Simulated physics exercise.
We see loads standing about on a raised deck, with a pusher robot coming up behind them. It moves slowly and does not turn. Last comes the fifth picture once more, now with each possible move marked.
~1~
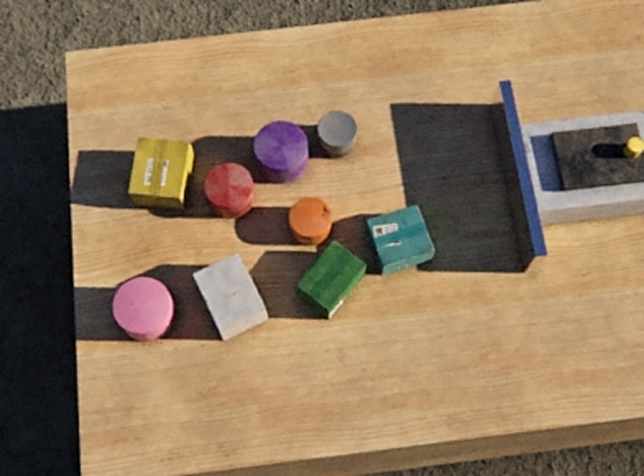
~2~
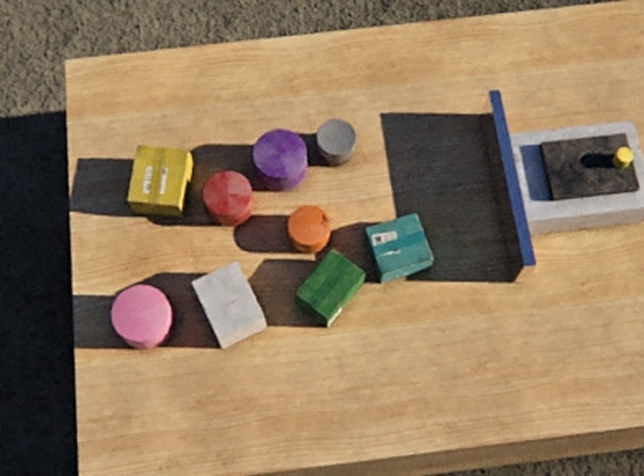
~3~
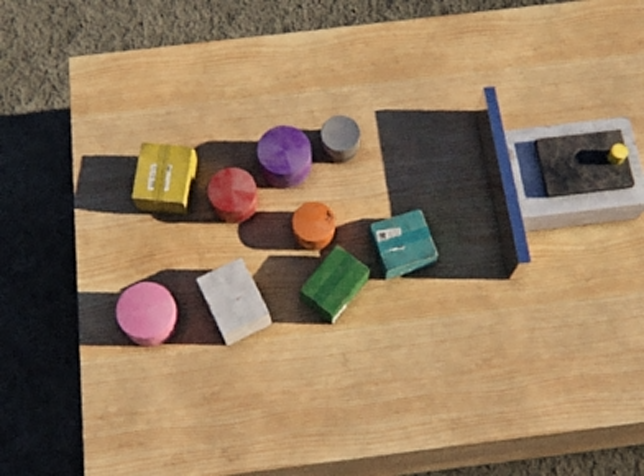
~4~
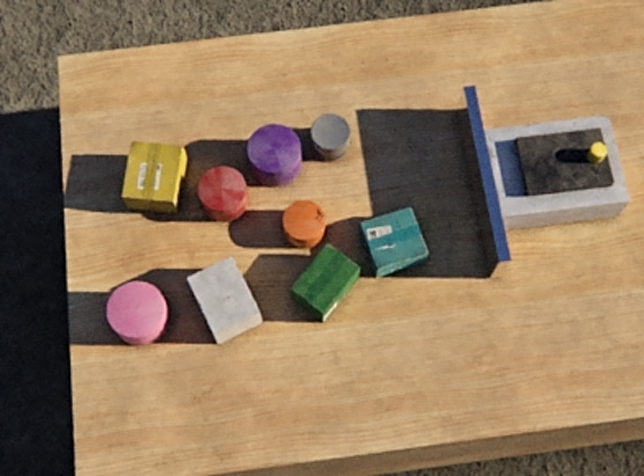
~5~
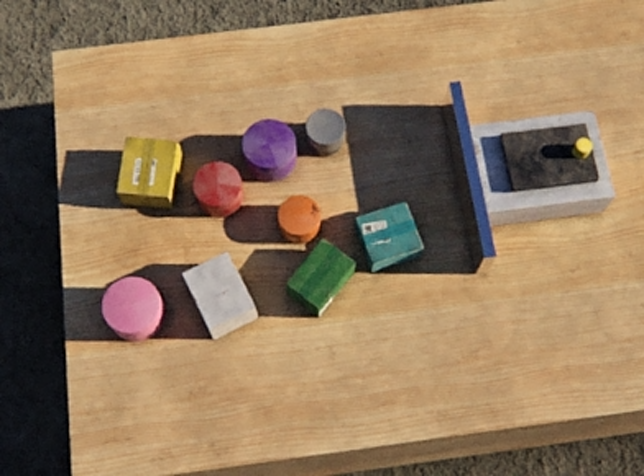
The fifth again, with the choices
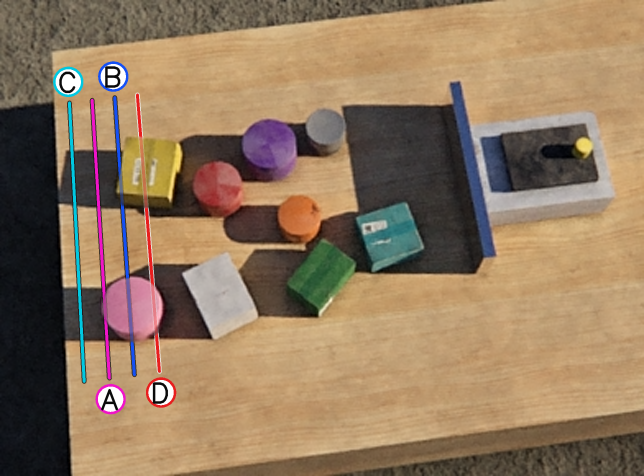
A blue-fronted machine creeping left across a wooden surface towards a cluster of nine colourful boxes and cylinders, which stay in place.
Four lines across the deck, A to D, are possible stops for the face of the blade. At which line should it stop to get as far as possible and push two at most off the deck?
It should halt at D.
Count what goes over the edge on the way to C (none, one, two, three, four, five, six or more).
By then, six or more.
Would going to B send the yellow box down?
Yes.
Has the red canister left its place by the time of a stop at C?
Yes.
On the marked copy, A at (100, 232); B at (124, 229); C at (76, 235); D at (148, 226).
Taking D. A third of the way, robot (426, 172); grey pail (318, 134); green parcel (294, 295).
Two thirds of the way, robot (309, 187); pink canister (114, 317); yellow box (144, 171).
When it is over, robot (218, 198); yellow box (61, 177); pink canister (73, 333); none fallen.
As for the rest, A drops three; B drops three; C drops six.
